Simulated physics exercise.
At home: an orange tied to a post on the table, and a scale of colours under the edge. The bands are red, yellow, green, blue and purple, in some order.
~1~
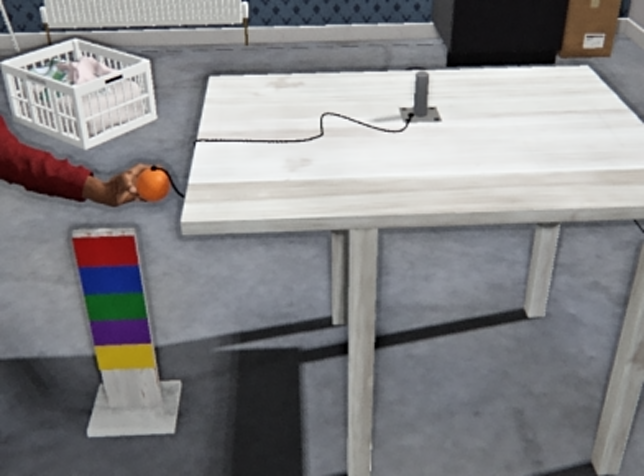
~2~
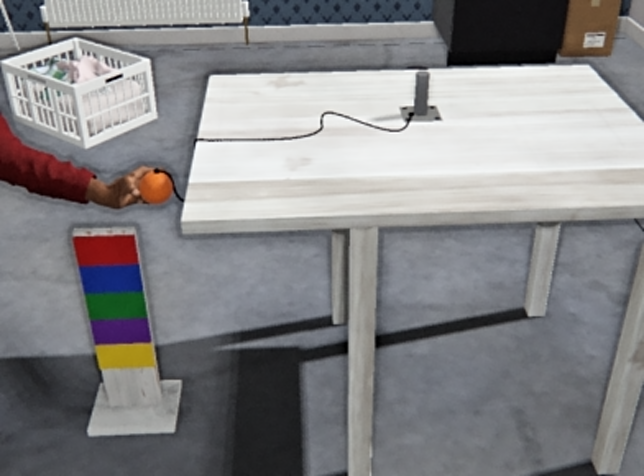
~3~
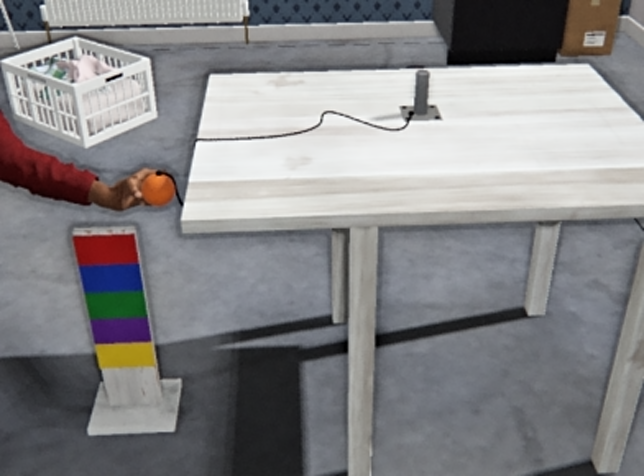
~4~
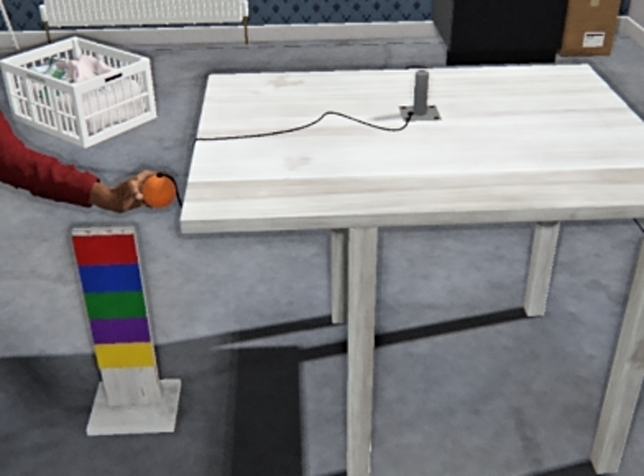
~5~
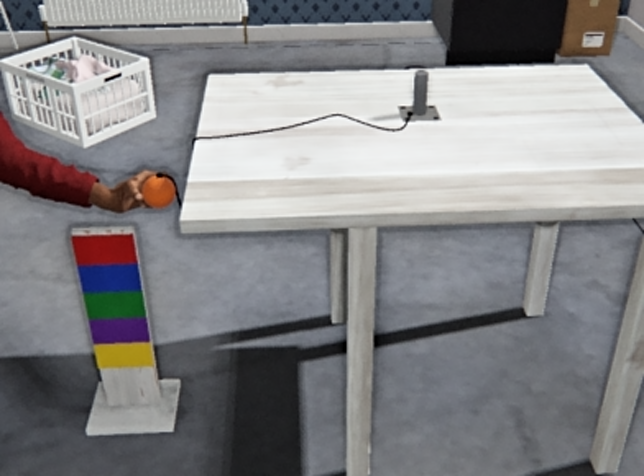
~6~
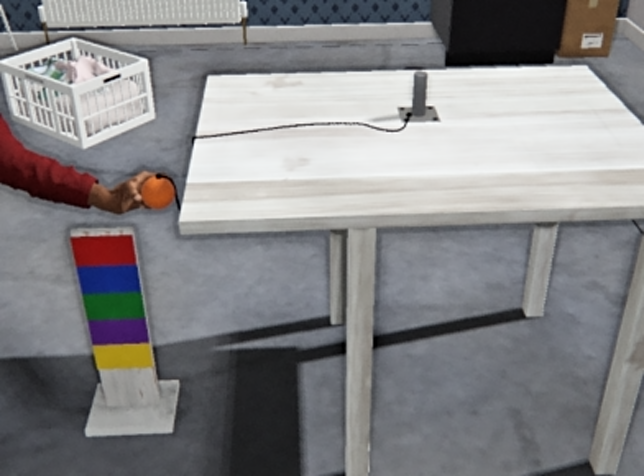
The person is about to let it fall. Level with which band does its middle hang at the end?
Its middle rests at the purple band.
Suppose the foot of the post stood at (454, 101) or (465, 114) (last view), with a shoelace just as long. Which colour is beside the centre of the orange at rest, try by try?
Try by try: Green; green.
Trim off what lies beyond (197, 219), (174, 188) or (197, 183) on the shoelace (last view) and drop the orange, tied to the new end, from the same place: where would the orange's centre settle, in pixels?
Try by try, around (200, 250), (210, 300) and (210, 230).
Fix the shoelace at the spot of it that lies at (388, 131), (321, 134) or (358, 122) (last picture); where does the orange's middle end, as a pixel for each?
The places are (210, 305), (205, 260) and (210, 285).
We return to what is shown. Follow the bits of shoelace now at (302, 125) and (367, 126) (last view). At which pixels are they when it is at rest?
Near (269, 125) and (335, 120).
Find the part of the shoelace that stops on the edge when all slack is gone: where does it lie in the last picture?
The one at (230, 134).
Early on, orange near (246, 297); level with purple.
Midway, orange near (199, 314); level with purple.
Finally, orange near (219, 313); level with purple. The purple one.
